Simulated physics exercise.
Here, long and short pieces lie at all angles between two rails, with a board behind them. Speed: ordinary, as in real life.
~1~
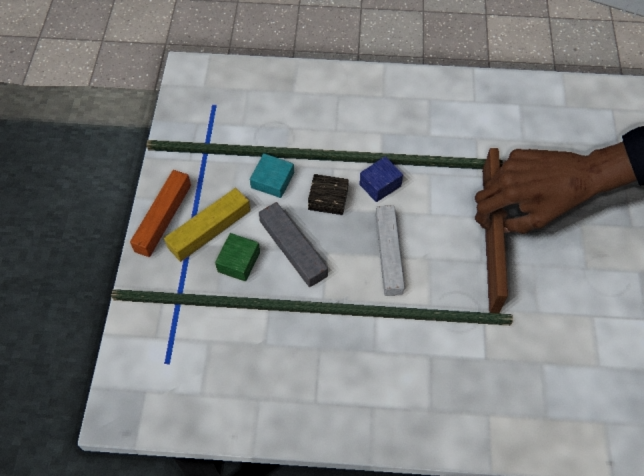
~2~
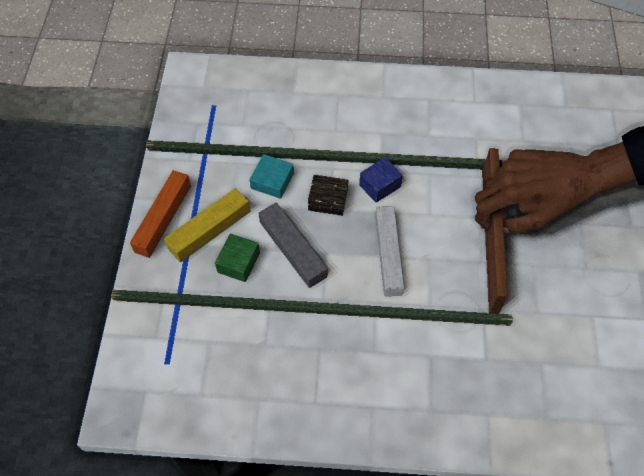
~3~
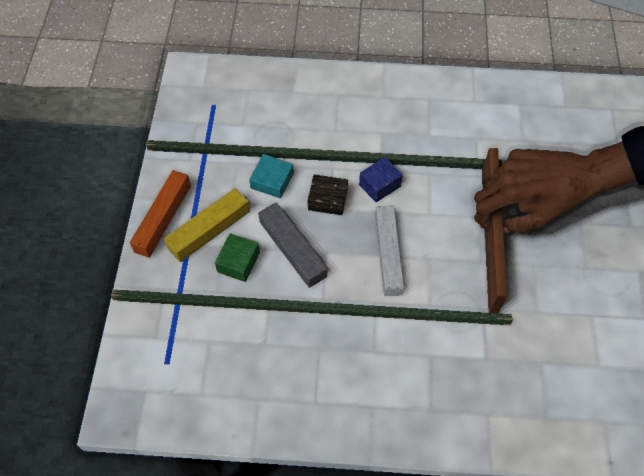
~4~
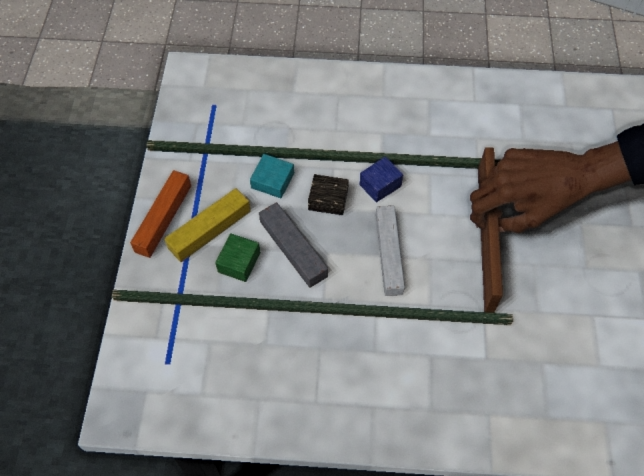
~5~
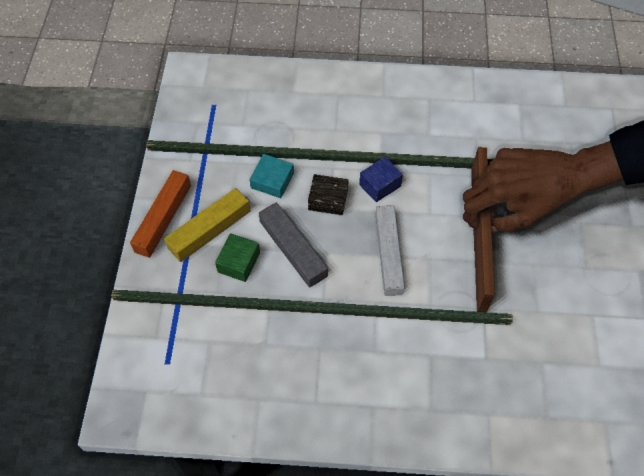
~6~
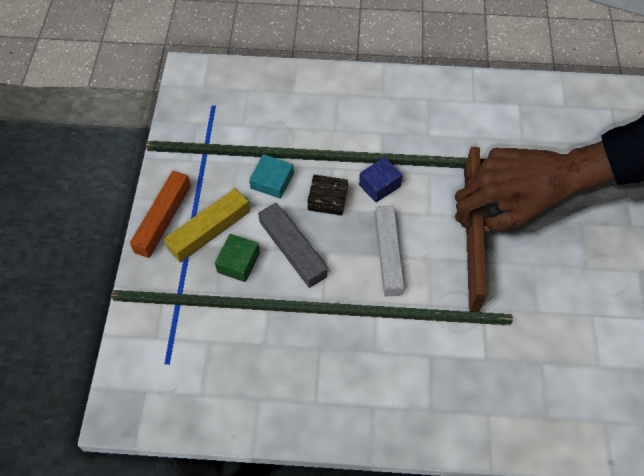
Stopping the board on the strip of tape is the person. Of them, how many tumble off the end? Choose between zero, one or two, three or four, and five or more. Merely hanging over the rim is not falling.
The count is one or two.
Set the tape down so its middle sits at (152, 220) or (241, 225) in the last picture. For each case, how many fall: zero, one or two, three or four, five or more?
First tape: At least five; second tape: None at all.
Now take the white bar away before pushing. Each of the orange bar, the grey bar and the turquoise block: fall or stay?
Note: Orange bar is off by the end; grey bar is on by the end; turquoise block is on by the end.
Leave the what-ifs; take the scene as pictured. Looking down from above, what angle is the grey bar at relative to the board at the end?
Roughly 0° out of line.
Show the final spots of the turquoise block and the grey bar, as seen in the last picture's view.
About (149, 163), and the other about (156, 250).
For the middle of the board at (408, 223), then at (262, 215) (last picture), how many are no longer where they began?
First 0, then 7.
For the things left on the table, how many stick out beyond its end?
My count gives 2.
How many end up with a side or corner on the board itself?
2.
Early on, none off yet; orange bar at rest near (161, 213); yellow bar at rest near (208, 225); green block at rest near (238, 258).
A while later, none off yet; orange bar at rest near (161, 213); yellow bar moving near (198, 227); green block travelled about its own width near (211, 265).
Finally, the number that fall off is one or two; lost, yellow bar and orange bar.
